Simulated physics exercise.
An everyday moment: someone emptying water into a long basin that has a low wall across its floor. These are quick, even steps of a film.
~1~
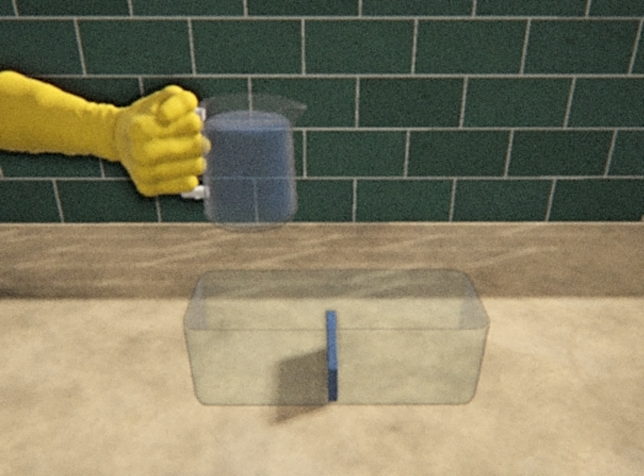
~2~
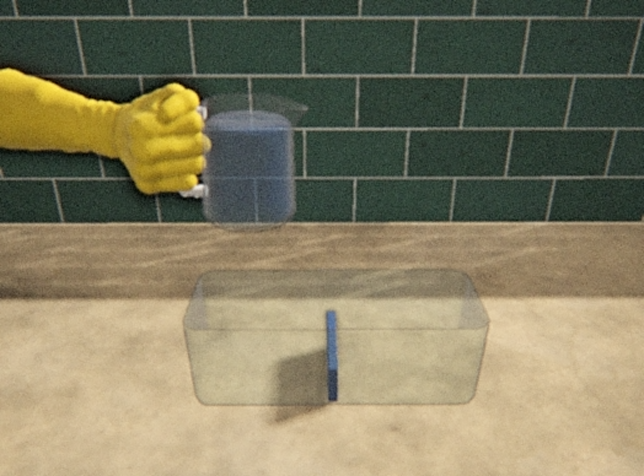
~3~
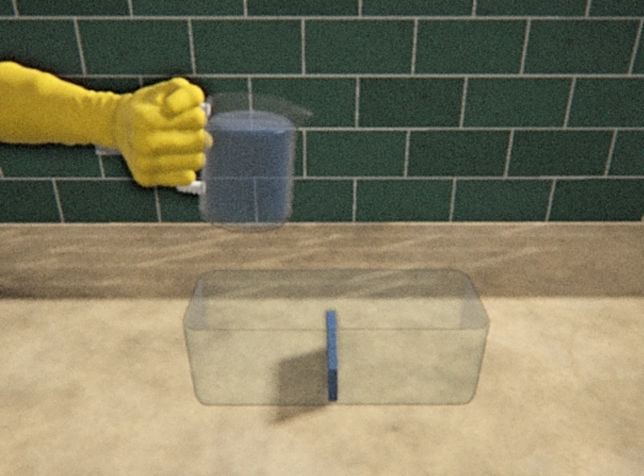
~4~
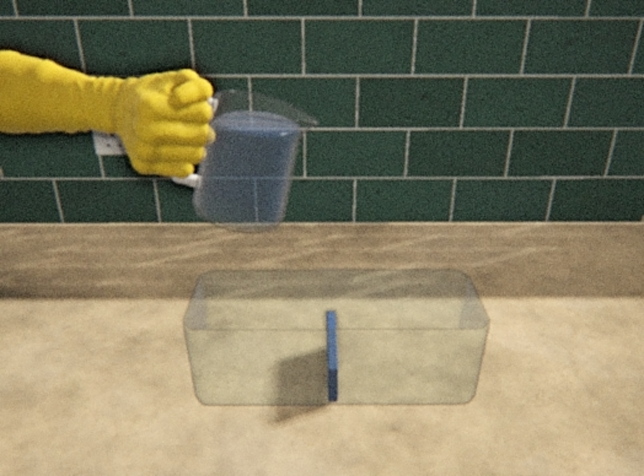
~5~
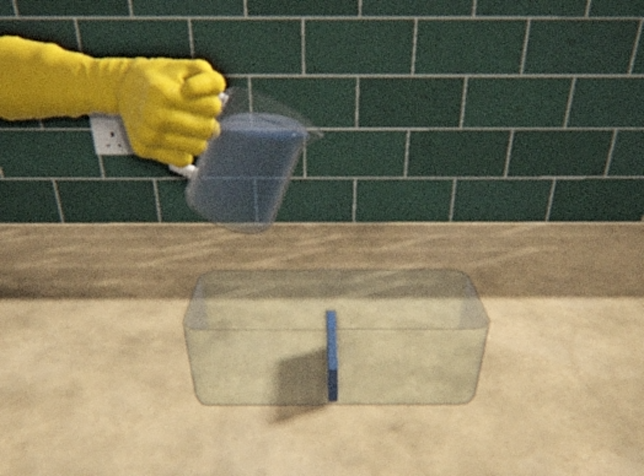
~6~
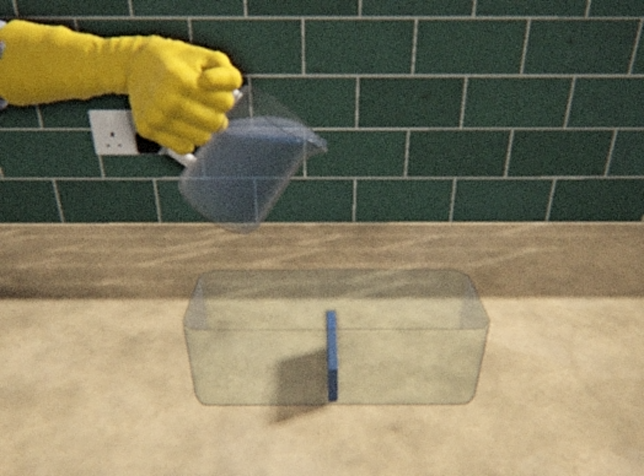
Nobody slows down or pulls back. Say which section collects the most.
Most lies in the right-hand part.
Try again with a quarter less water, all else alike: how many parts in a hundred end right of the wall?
About 90 per cent.
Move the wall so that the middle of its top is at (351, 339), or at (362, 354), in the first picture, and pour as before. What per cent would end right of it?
Roughly 75 per cent, and 55 per cent.
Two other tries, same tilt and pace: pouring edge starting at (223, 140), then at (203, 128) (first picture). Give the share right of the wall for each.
About 5 and 5 per cent.
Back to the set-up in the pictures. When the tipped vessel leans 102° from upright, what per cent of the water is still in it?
It comes to 60 per cent or so.
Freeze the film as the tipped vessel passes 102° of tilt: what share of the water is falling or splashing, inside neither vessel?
Roughly 30 in a hundred.
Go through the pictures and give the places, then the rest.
Tilt 0°; pouring edge (307, 105); surface from (205, 120) to (291, 121); the long basin's rim runs from (192, 300) to (478, 299); the wall's top is at (332, 339), in the first picture.
Tilt 2°; pouring edge (308, 107); surface from (205, 120) to (292, 121), in the second picture.
Tilt 6°; pouring edge (313, 112); surface from (209, 120) to (295, 123), in the third picture.
Tilt 14°; pouring edge (319, 121); surface from (210, 133) to (302, 125), in the fourth picture.
Tilt 24°; pouring edge (324, 134); surface from (205, 145) to (311, 129), in the fifth picture.
Tilt 35°; pouring edge (328, 149); surface from (198, 152) to (323, 137); 1 per cent is over the edge, in the sixth picture.
A moment on, the tilt is 102° and 60 per cent is still to pour, 0 is left of the wall and 12 right of it.
Next, the tilt is 117° and 12 per cent is still to pour, 1 is left of the wall and 65 right of it.
Then the tilt is 117° and 1 per cent is still to pour, 4 is left of the wall and 89 right of it.
Later the tilt is 117° and 0 per cent is still to pour, 5 is left of the wall and 91 right of it.
In the end 5 per cent lies left of the wall, 91 right of it and 4 outside.
